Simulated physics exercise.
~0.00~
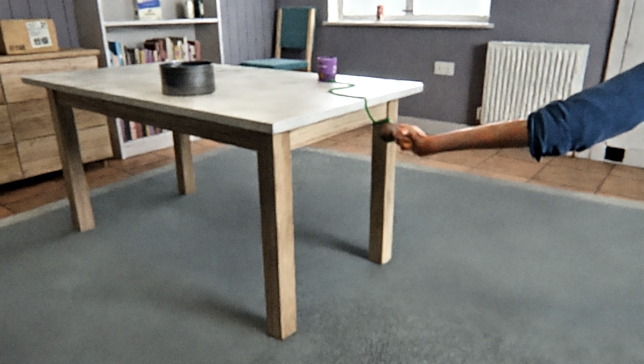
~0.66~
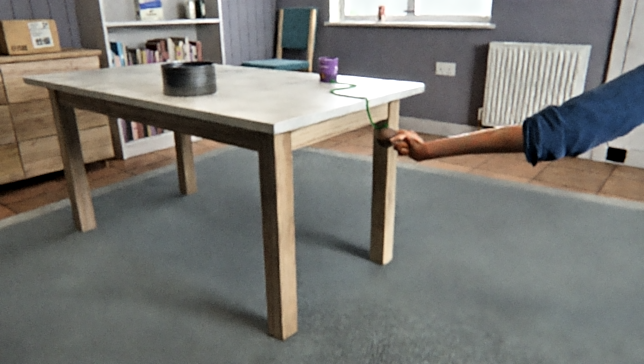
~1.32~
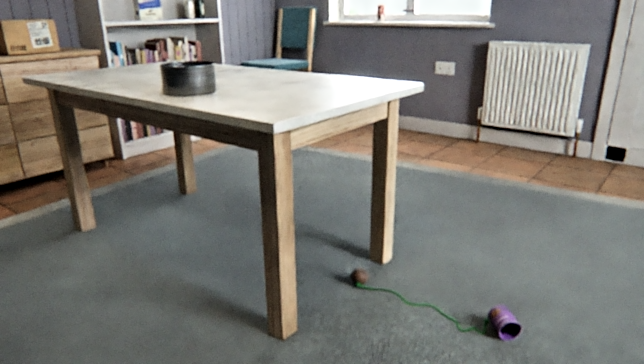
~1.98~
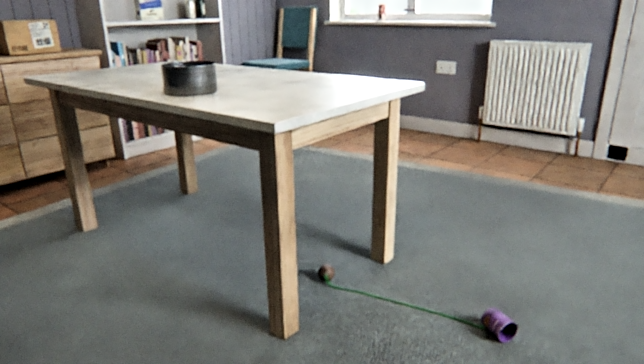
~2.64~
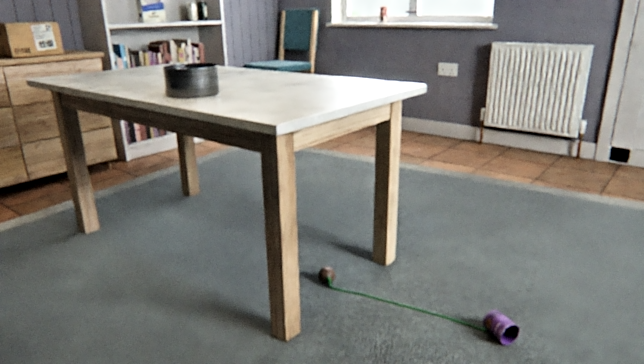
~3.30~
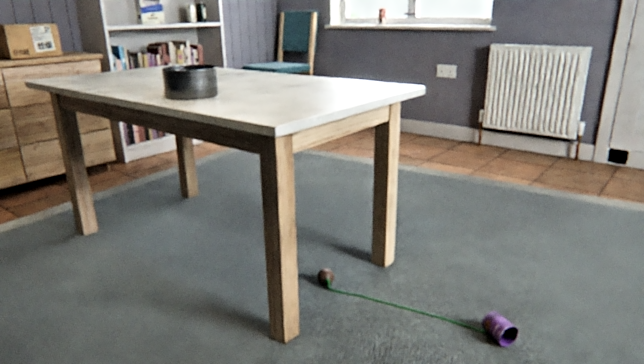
A hand held a small brown ball on a green string tied to a purple cup on a table, beside a dark pot, then let go. The ball dropped to the floor and dragged the cup off, leaving both lying there while the pot stayed put.
